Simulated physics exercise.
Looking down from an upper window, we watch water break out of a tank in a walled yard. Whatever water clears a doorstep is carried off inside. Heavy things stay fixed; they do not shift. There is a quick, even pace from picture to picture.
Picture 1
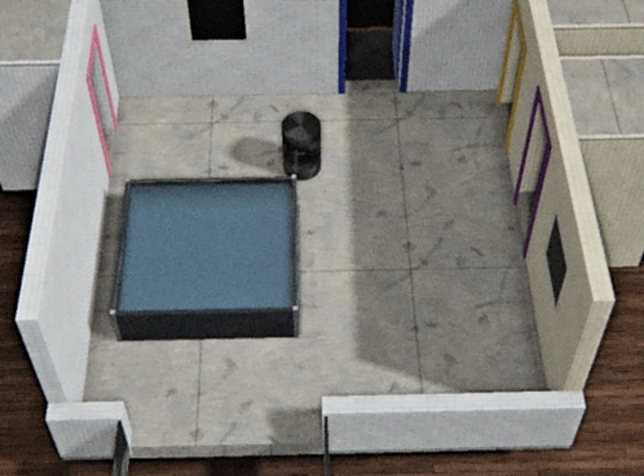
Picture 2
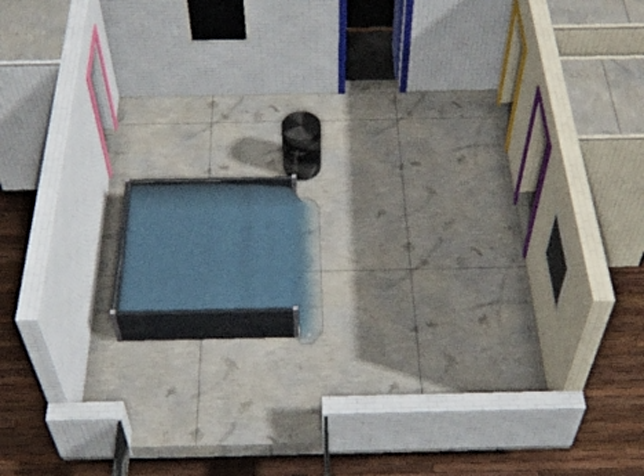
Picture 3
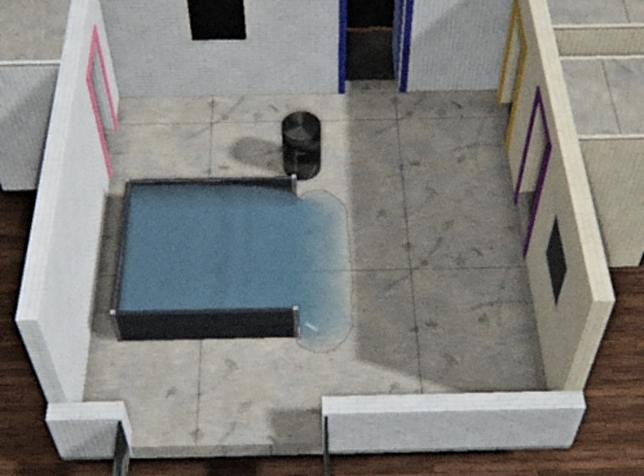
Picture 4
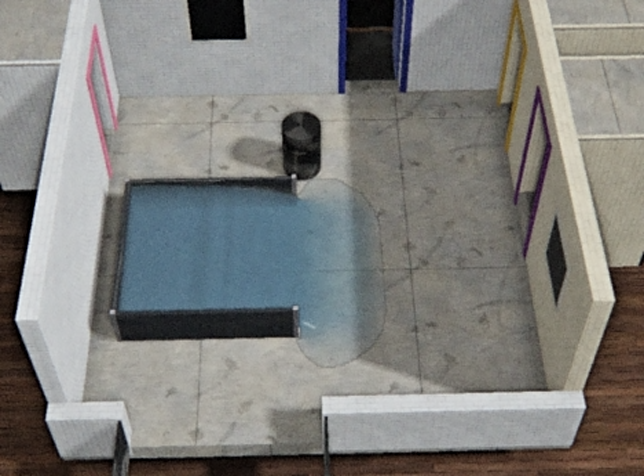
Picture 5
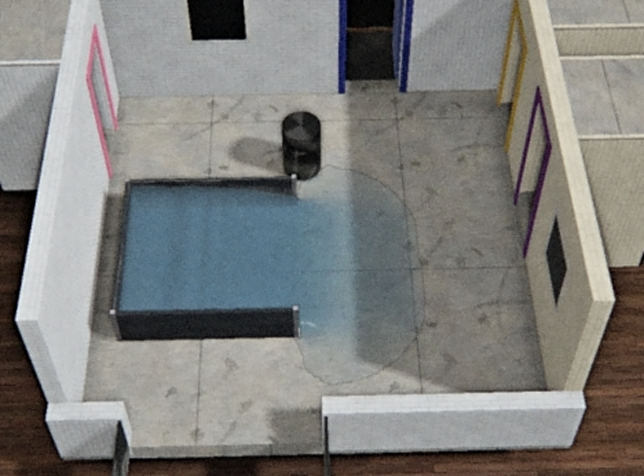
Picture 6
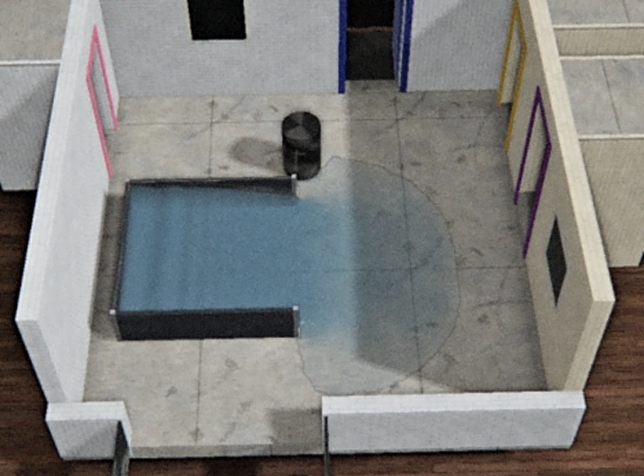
Walled yard seen from above, with water pouring from the right side of a tank and spreading rightward across the paved floor.
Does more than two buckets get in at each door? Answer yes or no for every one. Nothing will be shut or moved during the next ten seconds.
Yellow door: Yes, purple door: No, pink door: Yes, blue door: Yes.
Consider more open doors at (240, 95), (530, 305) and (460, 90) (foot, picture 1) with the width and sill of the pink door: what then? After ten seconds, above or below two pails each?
Taking the new doors in the order given: The first comes up short, the second tops it, the third tops it.
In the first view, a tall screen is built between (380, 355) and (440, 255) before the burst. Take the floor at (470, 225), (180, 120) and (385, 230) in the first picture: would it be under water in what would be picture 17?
Taking the points in turn, they are inundated, high and dry and inundated.
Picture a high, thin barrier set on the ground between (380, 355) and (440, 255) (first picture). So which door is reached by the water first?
It's the purple one.
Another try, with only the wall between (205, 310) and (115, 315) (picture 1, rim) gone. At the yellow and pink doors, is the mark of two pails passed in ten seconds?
Looks like the yellow doesn't reach it but the pink doesn't reach it.
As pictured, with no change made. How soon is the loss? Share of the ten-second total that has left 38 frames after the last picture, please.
I'd put it at 30 per cent.
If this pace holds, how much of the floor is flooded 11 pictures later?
Estimated share: About 50 %.
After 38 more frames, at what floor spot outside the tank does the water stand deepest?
(84, 395).
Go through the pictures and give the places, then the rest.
In the first picture, still water in the tank at (208, 246).
In the second picture, water pours out at (293, 259) and has run to (311, 337).
In the third picture, water pours out at (294, 261) and has run to (319, 194).
In the fourth picture, the front is at (355, 351), out from the gap at (294, 261).
In the fifth picture, water pours out at (294, 261) and has run to (394, 354).
In the sixth picture, the front is at (451, 316), out from the gap at (294, 262).
A moment on, water covers 45 % of the floor; the yellow door not reached, the purple door wet at the sill, nothing in, the pink door not reached, the blue door not reached.
Next, water covers 50 % of the floor; the yellow door wet at the sill, nothing in, the purple door wet at the sill, nothing in, the pink door not reached, the blue door not reached.
Then, water covers 50 % of the floor; the yellow door under two buckets in, the purple door wet at the sill, nothing in, the pink door not reached, the blue door wet at the sill, nothing in.
Later, water covers 95 % of the floor; the yellow door over two buckets in, the purple door wet at the sill, nothing in, the pink door wet at the sill, nothing in, the blue door over two buckets in.
In the end, water covers 100 % of the floor; the yellow door over two buckets in, the purple door wet at the sill, nothing in, the pink door over two buckets in, the blue door over two buckets in.
